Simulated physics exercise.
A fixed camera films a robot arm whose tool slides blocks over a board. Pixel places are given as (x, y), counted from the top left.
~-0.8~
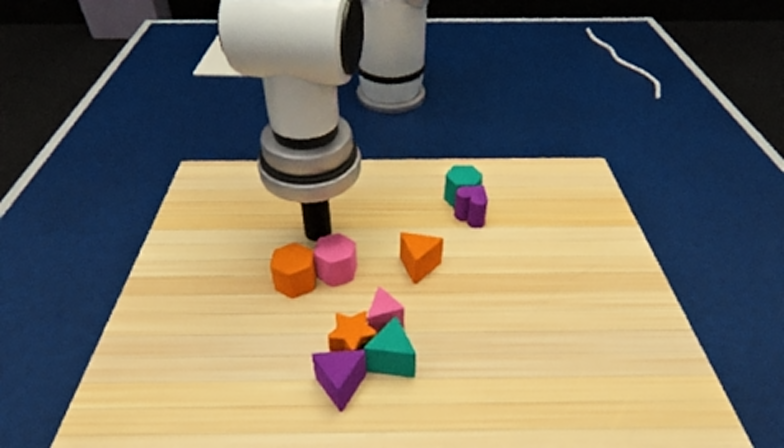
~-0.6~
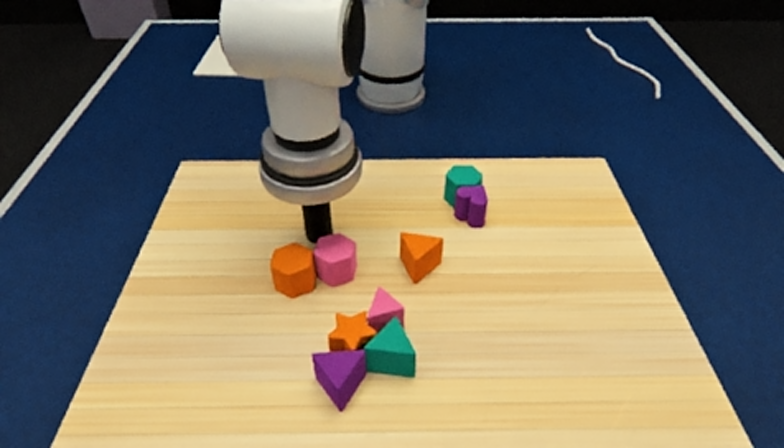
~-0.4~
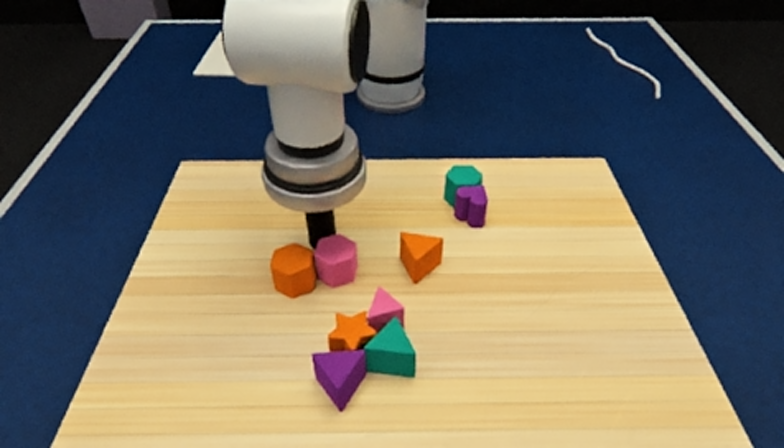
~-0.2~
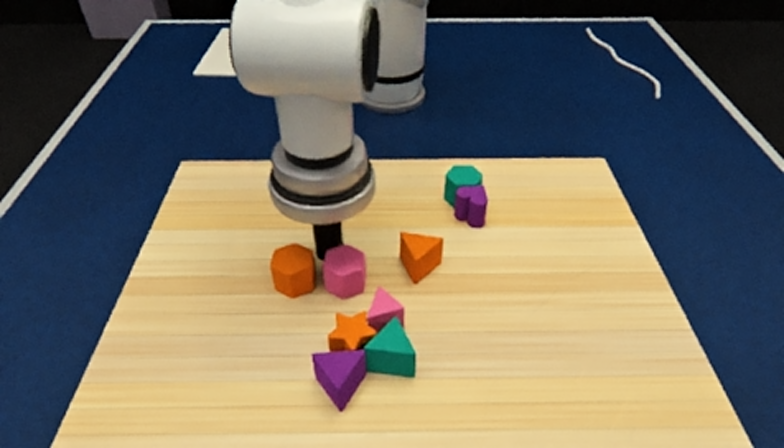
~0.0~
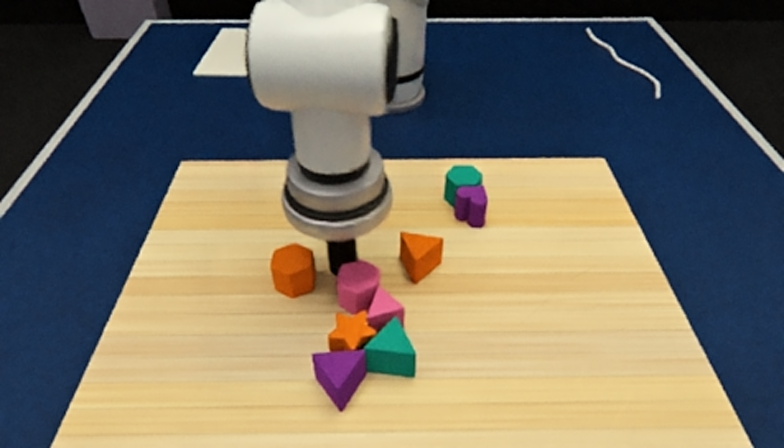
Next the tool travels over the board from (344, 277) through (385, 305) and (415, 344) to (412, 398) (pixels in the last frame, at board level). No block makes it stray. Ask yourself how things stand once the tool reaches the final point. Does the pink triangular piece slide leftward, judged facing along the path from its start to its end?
Yes.
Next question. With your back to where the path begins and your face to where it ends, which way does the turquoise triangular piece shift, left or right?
Answer: Right.
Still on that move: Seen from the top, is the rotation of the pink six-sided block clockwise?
I believe not.
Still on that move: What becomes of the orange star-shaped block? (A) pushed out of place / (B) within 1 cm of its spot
My answer is option B.
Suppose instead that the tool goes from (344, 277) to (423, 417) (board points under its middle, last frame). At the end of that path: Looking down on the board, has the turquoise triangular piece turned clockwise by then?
Yes, that is what happens.
On the path given first. One third of the way, tool at (385, 294); pink six-sided block at (405, 305); pink triangular piece at (427, 326), turned 45° clockwise; turquoise triangular piece at (393, 349), turned 35° clockwise.
Two thirds of the way, tool at (416, 334); pink six-sided block at (443, 346), turned 15° anticlockwise; pink triangular piece at (472, 366), turned 35° clockwise; turquoise triangular piece at (394, 359), turned 85° clockwise.
At the end, tool at (412, 388); orange six-sided block unmoved; orange star-shaped block unmoved; pink six-sided block at (456, 374), turned 55° anticlockwise; pink triangular piece at (494, 377); turquoise triangular piece at (379, 383), turned 130° clockwise.
